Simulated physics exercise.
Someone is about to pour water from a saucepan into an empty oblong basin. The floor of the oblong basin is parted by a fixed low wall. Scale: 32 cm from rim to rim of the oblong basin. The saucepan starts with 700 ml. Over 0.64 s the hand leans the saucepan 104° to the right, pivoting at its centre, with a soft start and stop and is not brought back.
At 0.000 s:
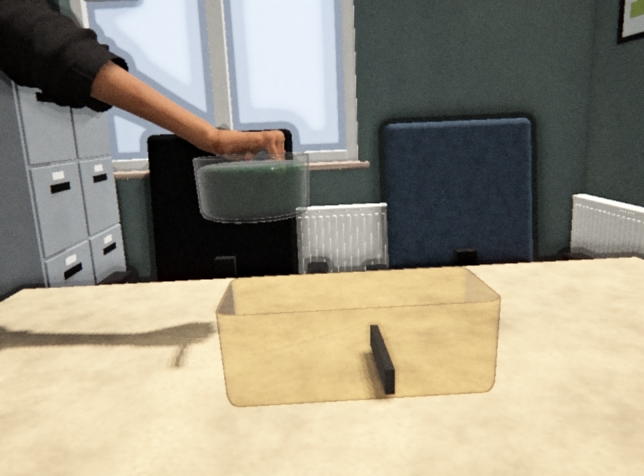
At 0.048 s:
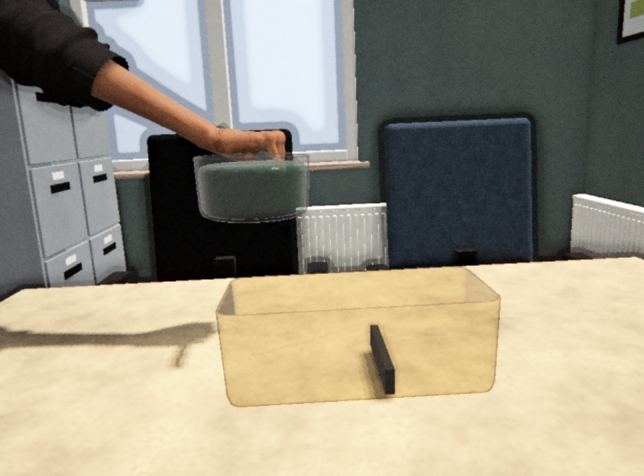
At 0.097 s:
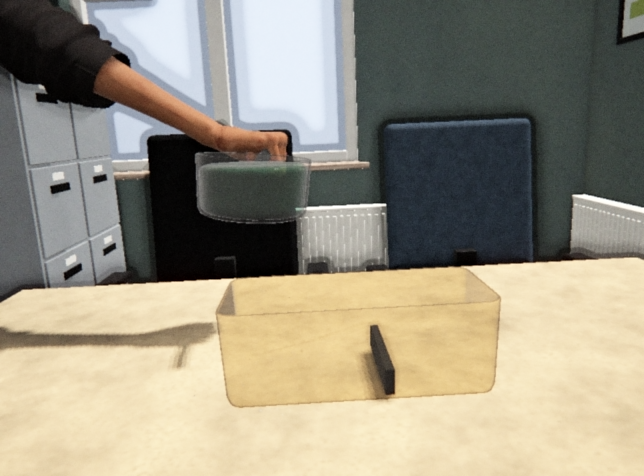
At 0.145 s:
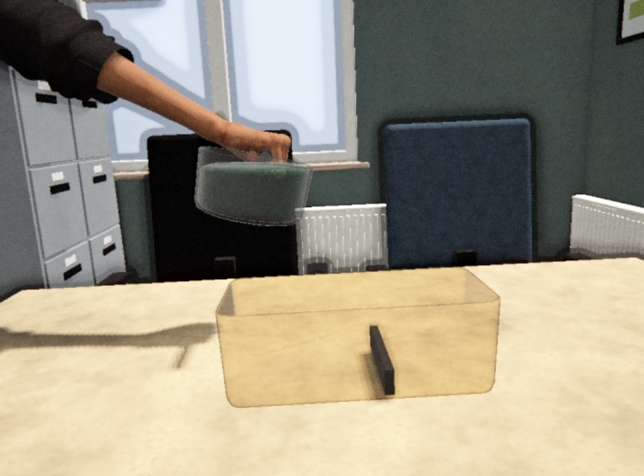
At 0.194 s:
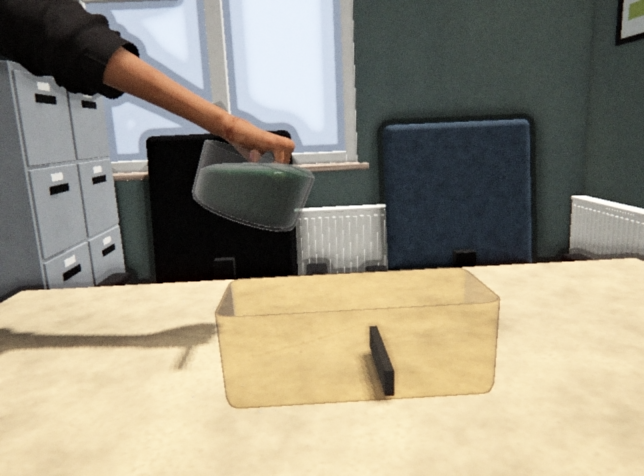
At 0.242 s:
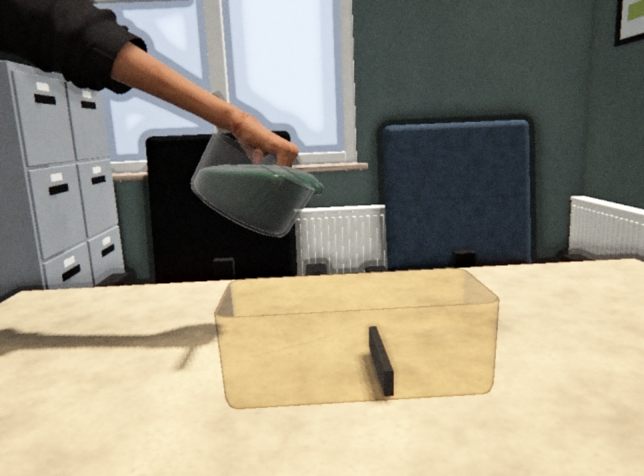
A hand held a clear container of greenish liquid above an empty, see-through oblong basin on a table, then slowly leaned it to the right until the liquid reached over its right rim.
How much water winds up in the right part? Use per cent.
About 22 per cent.
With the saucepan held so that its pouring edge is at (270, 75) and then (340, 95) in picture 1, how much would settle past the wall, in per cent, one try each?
First 10, then 65 per cent.
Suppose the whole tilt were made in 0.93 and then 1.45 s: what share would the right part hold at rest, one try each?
In turn about 35 and 40 per cent.
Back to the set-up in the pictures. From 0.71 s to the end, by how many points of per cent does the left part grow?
About 4 per cent.
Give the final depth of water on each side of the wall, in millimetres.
Some 20 mm on the left and 10 mm on the right.
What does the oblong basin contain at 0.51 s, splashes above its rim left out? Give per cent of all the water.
Near 34 in a hundred.
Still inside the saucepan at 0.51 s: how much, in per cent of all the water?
Near 26 in a hundred.
After 0.51 s the tilt is 94° and 25 per cent is still to pour, 25 is left of the wall and 9 right of it.
After 0.71 s the tilt is 104° and 5 per cent is still to pour, 70 is left of the wall and 19 right of it.
After 0.92 s the tilt is 104° and 0 per cent is still to pour, 72 is left of the wall and 22 right of it.
After 1.14 s the tilt is 104° and 0 per cent is still to pour, 73 is left of the wall and 22 right of it.
In the end 73 per cent lies left of the wall, 22 right of it and 4 outside.
